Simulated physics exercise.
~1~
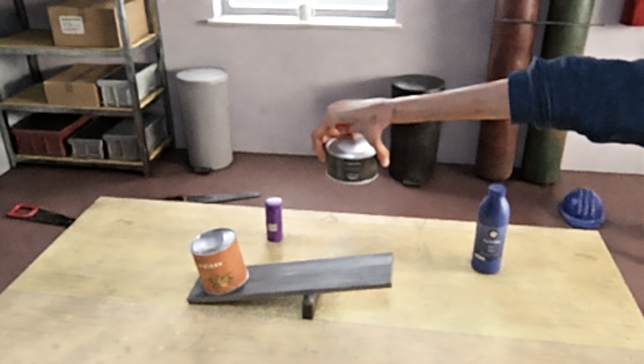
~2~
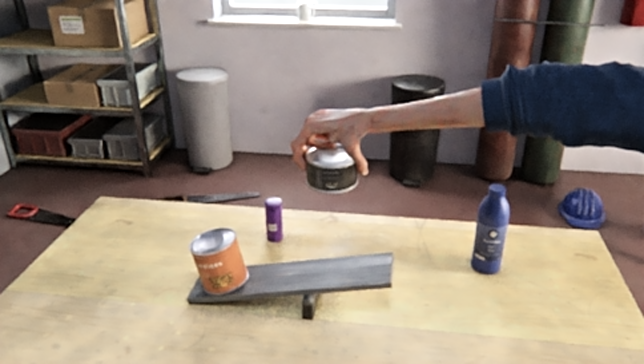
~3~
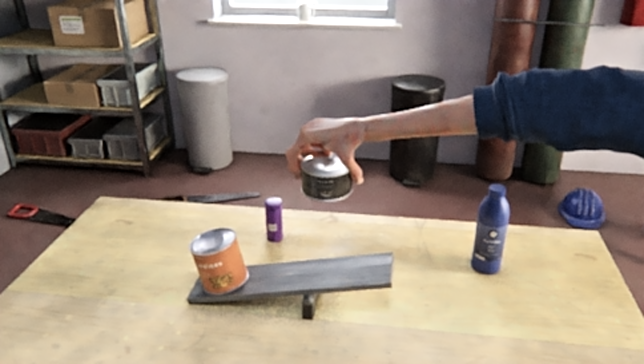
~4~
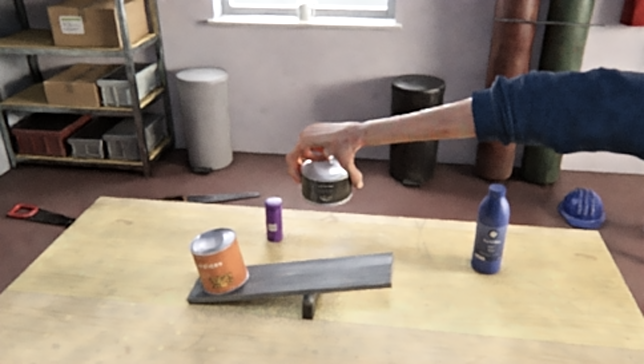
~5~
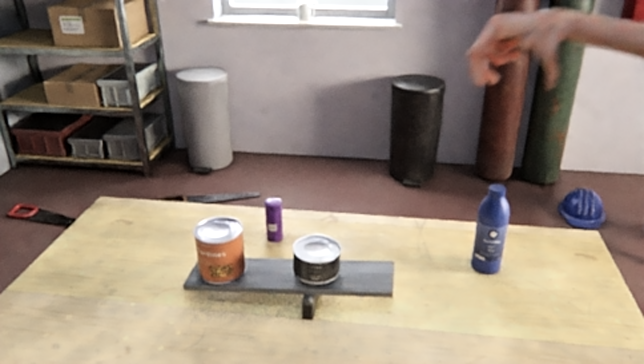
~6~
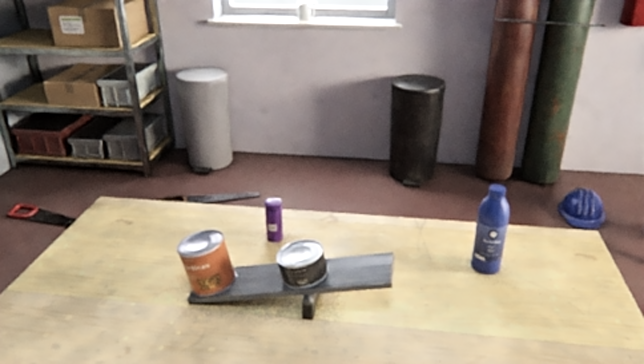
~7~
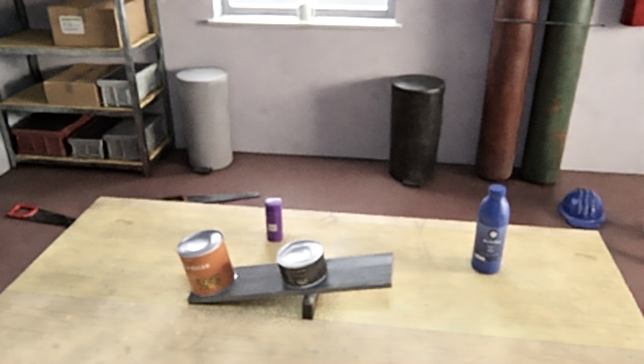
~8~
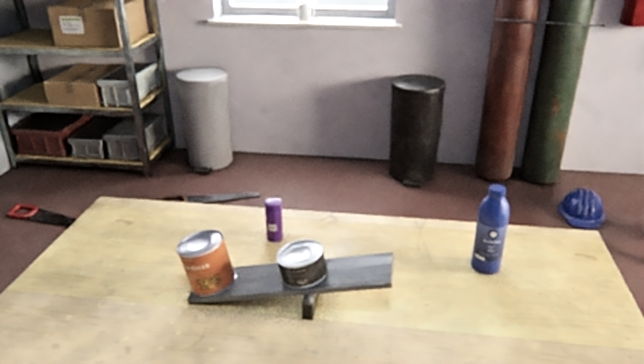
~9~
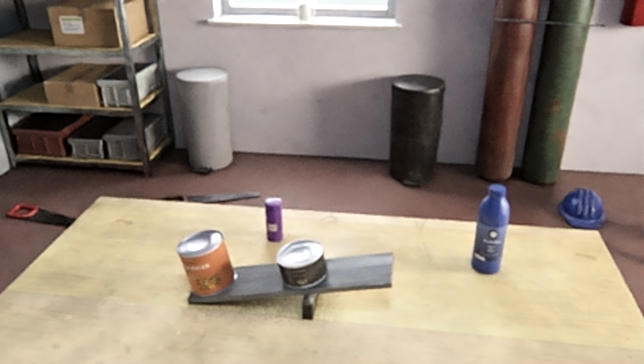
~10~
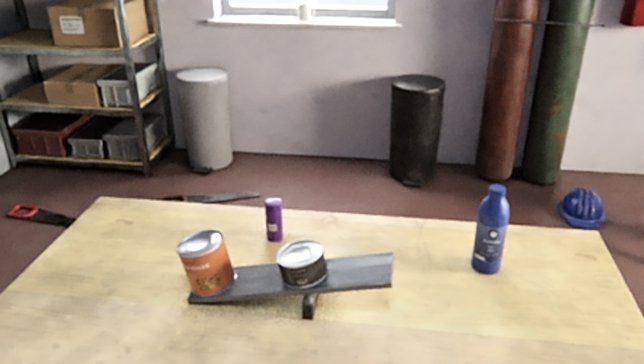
Hand lowering a black tub onto a tilted see-saw beside an orange tub, the plank briefly levelling, then settling left end low.
